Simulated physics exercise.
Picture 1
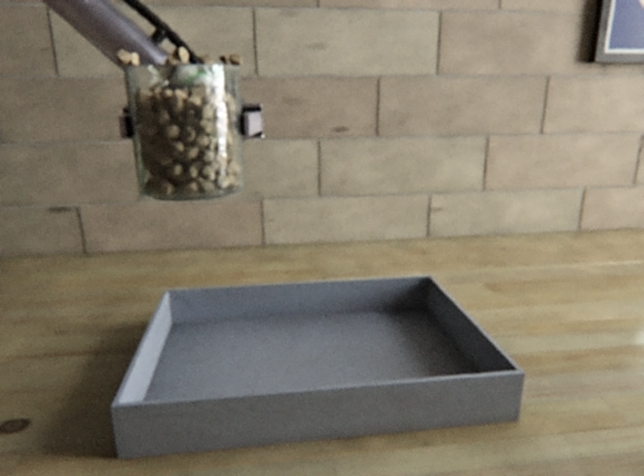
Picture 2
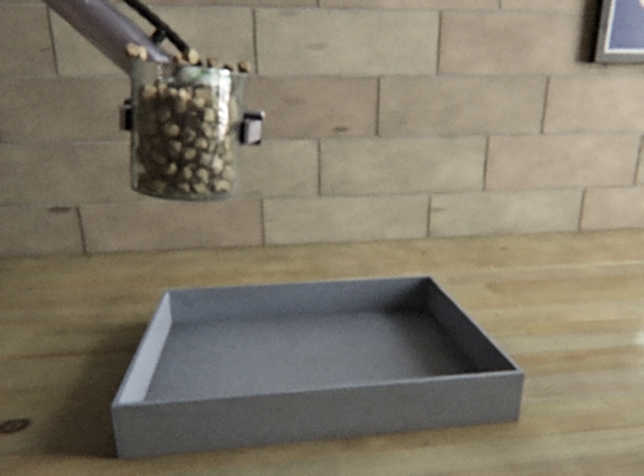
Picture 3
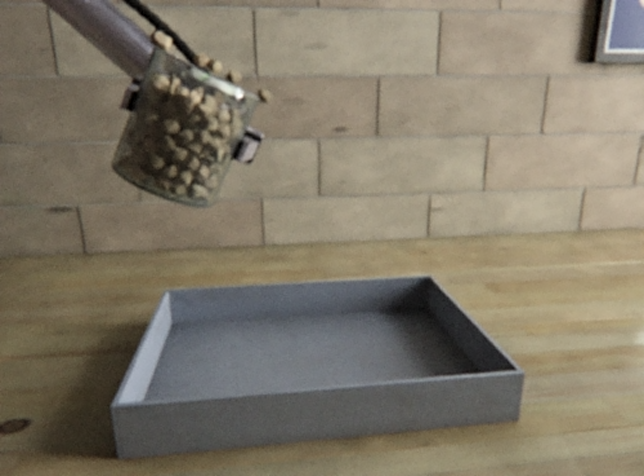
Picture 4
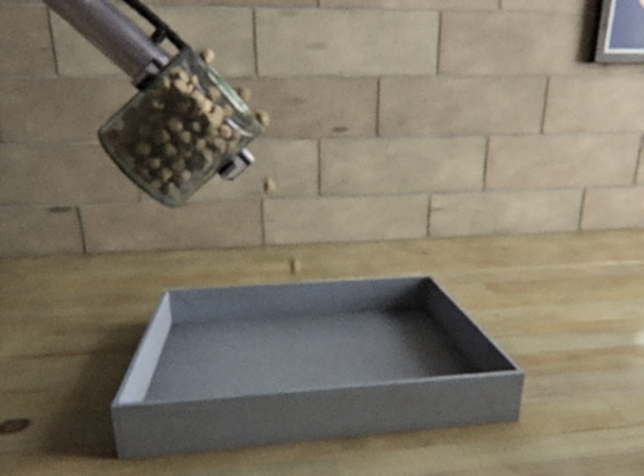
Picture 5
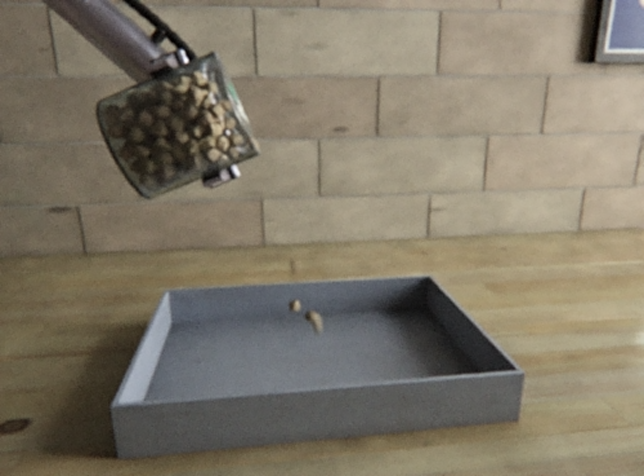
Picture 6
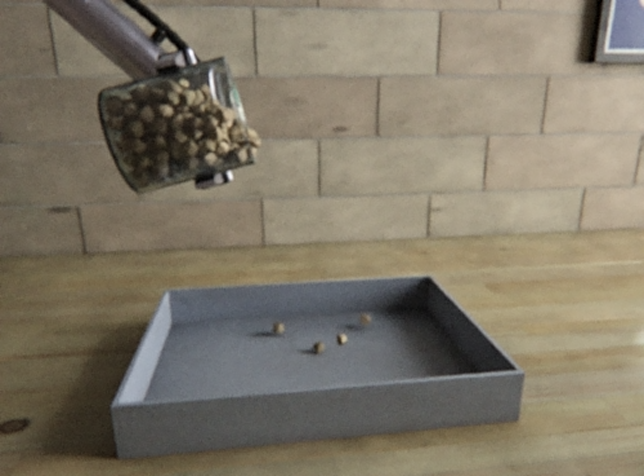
A clear tumbler heaped with small tan pebbles, held by a gripper above a gray tray on a wooden table, starts upright and tilts to the right. As it leans further, a few pebbles drop from its rim, and four lie scattered in the tray while the tumbler is nearly sideways, still mostly full.
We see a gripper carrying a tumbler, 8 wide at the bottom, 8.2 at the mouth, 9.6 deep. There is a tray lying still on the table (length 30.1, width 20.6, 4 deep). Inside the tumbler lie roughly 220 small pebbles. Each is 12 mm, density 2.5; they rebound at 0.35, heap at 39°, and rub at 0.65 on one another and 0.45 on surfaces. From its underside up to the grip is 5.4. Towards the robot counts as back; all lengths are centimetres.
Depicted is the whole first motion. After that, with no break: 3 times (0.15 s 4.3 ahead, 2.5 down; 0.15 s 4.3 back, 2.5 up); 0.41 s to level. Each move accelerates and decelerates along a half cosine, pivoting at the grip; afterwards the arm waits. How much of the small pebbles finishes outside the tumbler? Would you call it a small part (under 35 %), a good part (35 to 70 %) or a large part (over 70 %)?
I'd call it a small part.
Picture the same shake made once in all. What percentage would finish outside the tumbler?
Probably about 15 in a hundred.
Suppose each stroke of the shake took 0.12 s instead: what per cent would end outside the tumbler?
Estimate: Near 35 per cent.
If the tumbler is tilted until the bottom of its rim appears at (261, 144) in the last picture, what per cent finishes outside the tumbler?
About 5 per cent.
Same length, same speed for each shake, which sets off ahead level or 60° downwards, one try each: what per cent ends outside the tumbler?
You'd get some 45 per cent with the first setting and some 5 per cent with the second.
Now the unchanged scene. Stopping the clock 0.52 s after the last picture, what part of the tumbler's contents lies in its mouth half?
That share comes to roughly 45 percent.
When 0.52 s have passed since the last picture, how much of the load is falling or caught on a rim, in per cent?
Estimated fraction: Near 2 %.
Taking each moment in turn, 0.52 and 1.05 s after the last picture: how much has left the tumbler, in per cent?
First it's 15 percent, and after that 20 percent.
Then, 0.52 s on, tilted 76° forward, highest piece 23 above the table; 188 in the tumbler, 28 in the tray, 4 in flight or on a rim.
Then, 1.05 s on, tilted 54° forward, highest piece 24 above the table; 174 in the tumbler, 45 in the tray, 1 in flight or on a rim.
Then, 1.51 s on, level, highest piece 27 above the table; 174 in the tumbler, 46 in the tray.
Then, 2.56 s on, level, highest piece 27 above the table; 174 in the tumbler, 46 in the tray.
In the end, 174 in the tumbler, 46 in the tray. That is 21 % outside the tumbler.
